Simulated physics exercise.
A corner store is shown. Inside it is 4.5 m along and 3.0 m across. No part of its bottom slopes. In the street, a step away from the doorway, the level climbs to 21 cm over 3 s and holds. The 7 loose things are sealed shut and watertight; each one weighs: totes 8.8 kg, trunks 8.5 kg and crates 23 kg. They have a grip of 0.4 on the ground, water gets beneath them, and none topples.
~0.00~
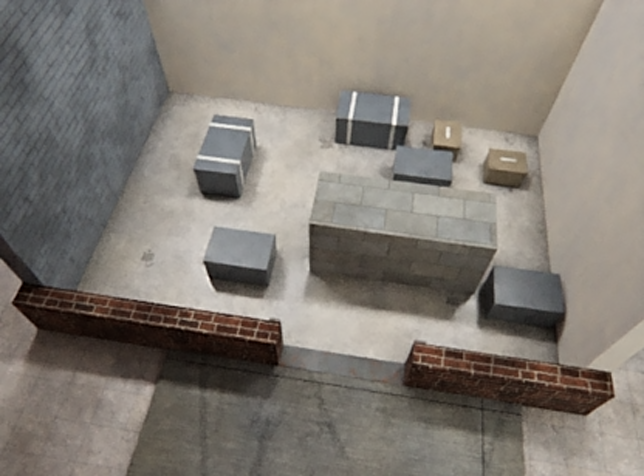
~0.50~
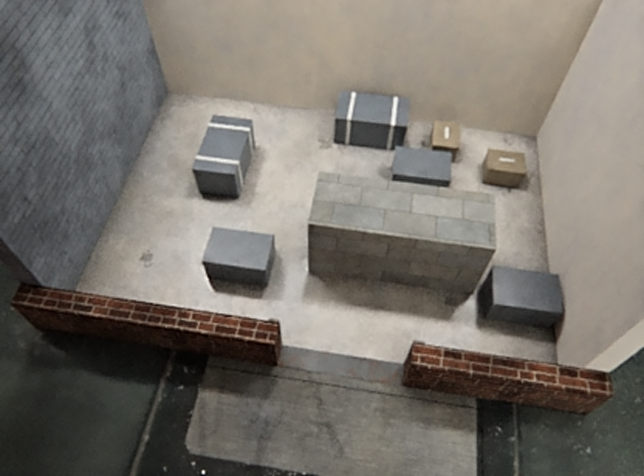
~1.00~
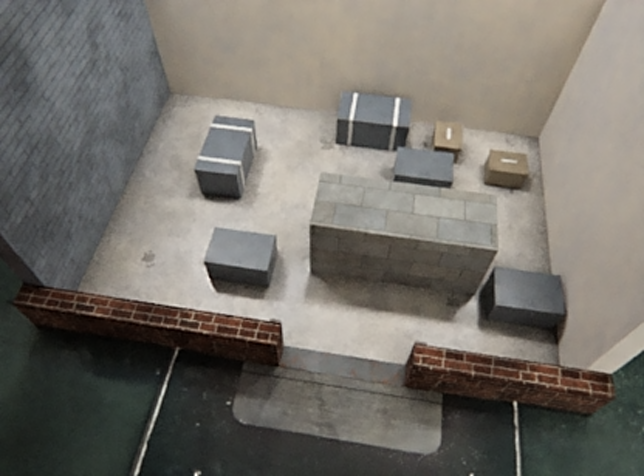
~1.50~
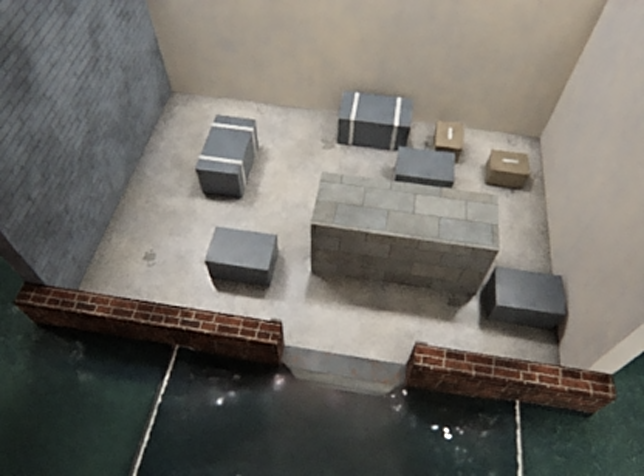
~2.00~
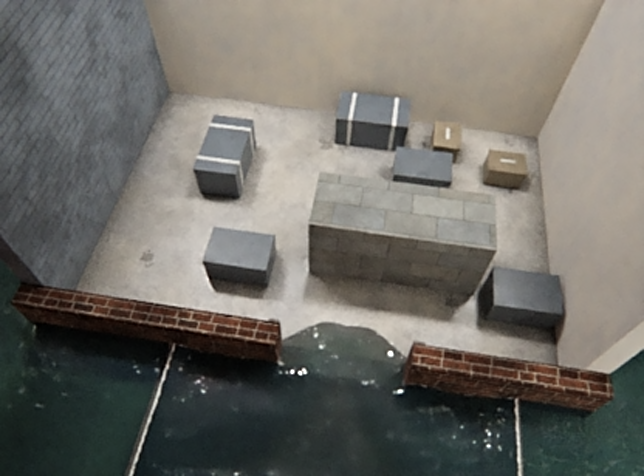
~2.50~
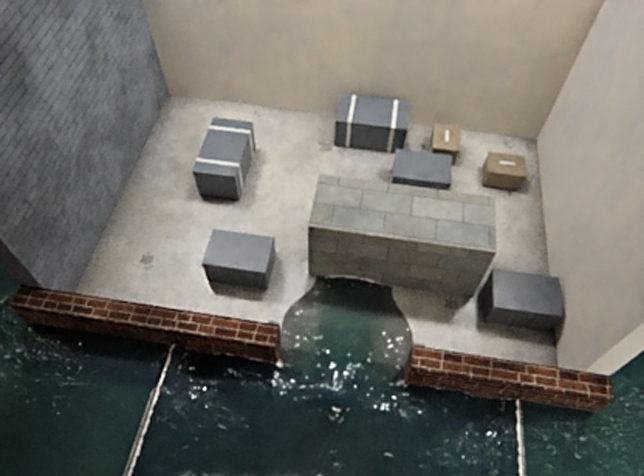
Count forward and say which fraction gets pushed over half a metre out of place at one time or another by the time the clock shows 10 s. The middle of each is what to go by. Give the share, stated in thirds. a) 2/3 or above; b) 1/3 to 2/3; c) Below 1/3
2/3 or above (a).
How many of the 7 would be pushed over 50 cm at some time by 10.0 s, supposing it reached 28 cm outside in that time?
The answer would then be 7.
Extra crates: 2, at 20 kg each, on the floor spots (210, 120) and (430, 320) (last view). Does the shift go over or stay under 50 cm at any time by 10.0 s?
First one exceeds it, second one exceeds it.
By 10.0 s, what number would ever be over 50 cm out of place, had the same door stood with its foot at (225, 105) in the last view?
The answer would then be 4.
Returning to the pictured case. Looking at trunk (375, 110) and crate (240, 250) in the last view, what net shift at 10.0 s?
One is off by 120 cm, the other by 100 cm, in the order asked.
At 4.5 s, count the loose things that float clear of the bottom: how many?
At that moment it comes to 0.
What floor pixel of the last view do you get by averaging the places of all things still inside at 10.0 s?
(331, 173).
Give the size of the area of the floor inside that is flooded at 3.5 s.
Somewhere around 2.0 m2, roughly.
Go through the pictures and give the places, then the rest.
The first frame shows a tote at (508, 160) rests on the ground; a trunk at (374, 108) rests on the ground; water covers 0.0 m2; 0 of 7 have shifted.
The second frame shows a tote at (507, 161) rests on the ground; a trunk at (373, 108), on the bottom; water covers 0.0 m2; 0 of 7 have shifted.
The third frame shows a tote at (509, 162) rests on the ground; a trunk at (375, 109), on the bottom; water covers 0.0 m2; 0 of 7 have shifted.
The fourth frame shows a tote at (510, 162), on the bottom; a trunk at (376, 109) rests on the ground; 0.0 m2 under water; 0 of 7 have shifted.
The fifth frame shows a tote at (508, 162) rests on the ground; a trunk at (374, 109), on the bottom; 0.2 m2 under water; 0 of 7 have shifted.
The sixth frame shows a tote at (507, 164) rests on the ground; a trunk at (373, 111), on the bottom; water covers 0.8 m2; 0 of 7 have shifted.
After 3.5 s 0 of 7 are over 50 cm from their spots; 0 afloat.
After 4.5 s 0 of 7 are over 50 cm from their spots; 0 afloat.
After 7.0 s 3 of 7 are over 50 cm from their spots; 1 afloat.
After 10.0 s 6 of 7 are over 50 cm from their spots, and 6 have been at some point; 4 afloat.
